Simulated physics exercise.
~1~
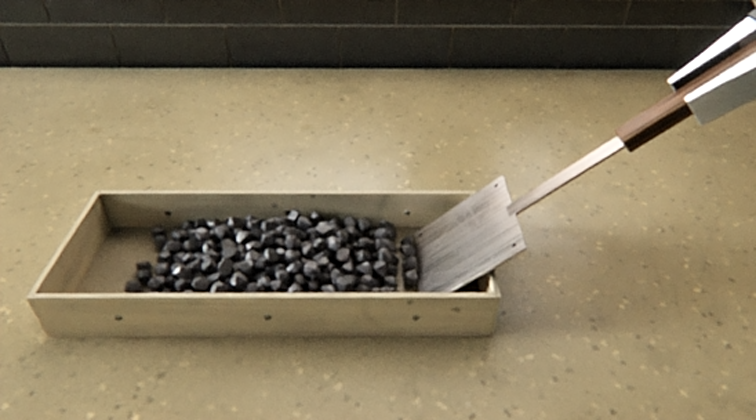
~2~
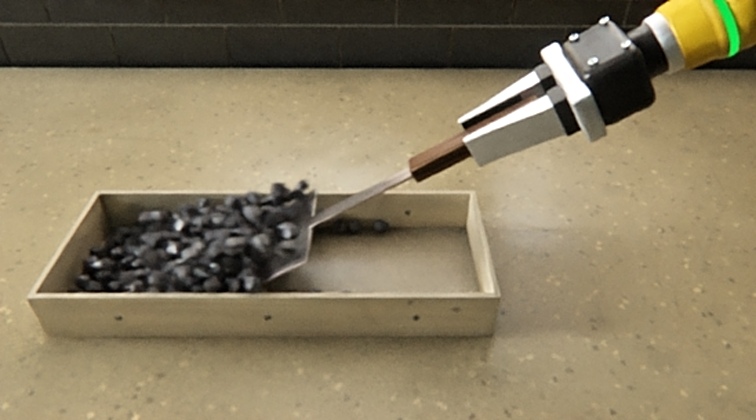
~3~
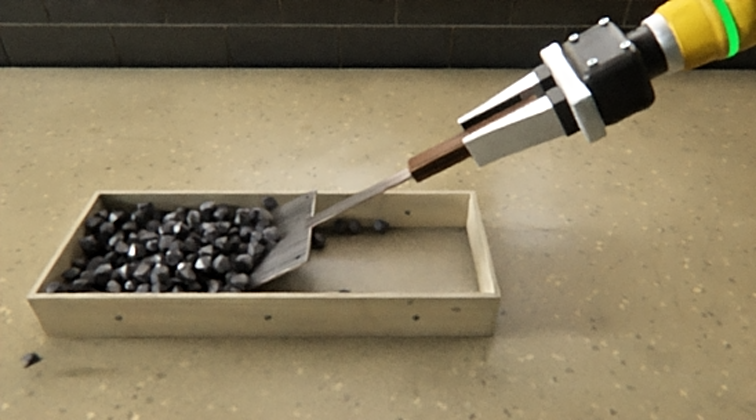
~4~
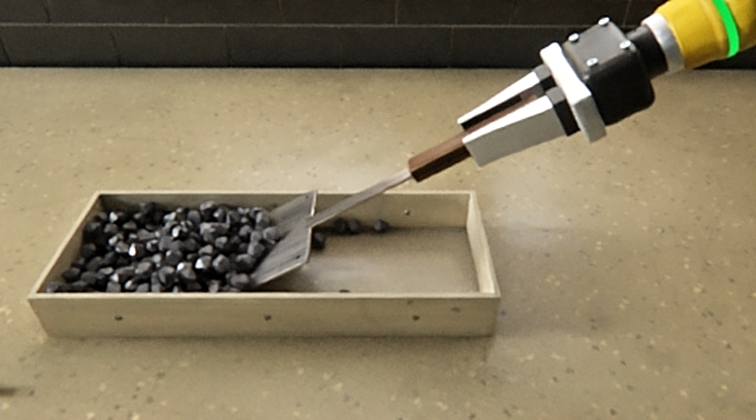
A robotic gripper holding a flat spatula pushed a heap of small dark pebbles leftward along a shallow trough, then stopped partway, leaving most piled against the left end, a few trailing behind the blade, and the right side nearly bare.
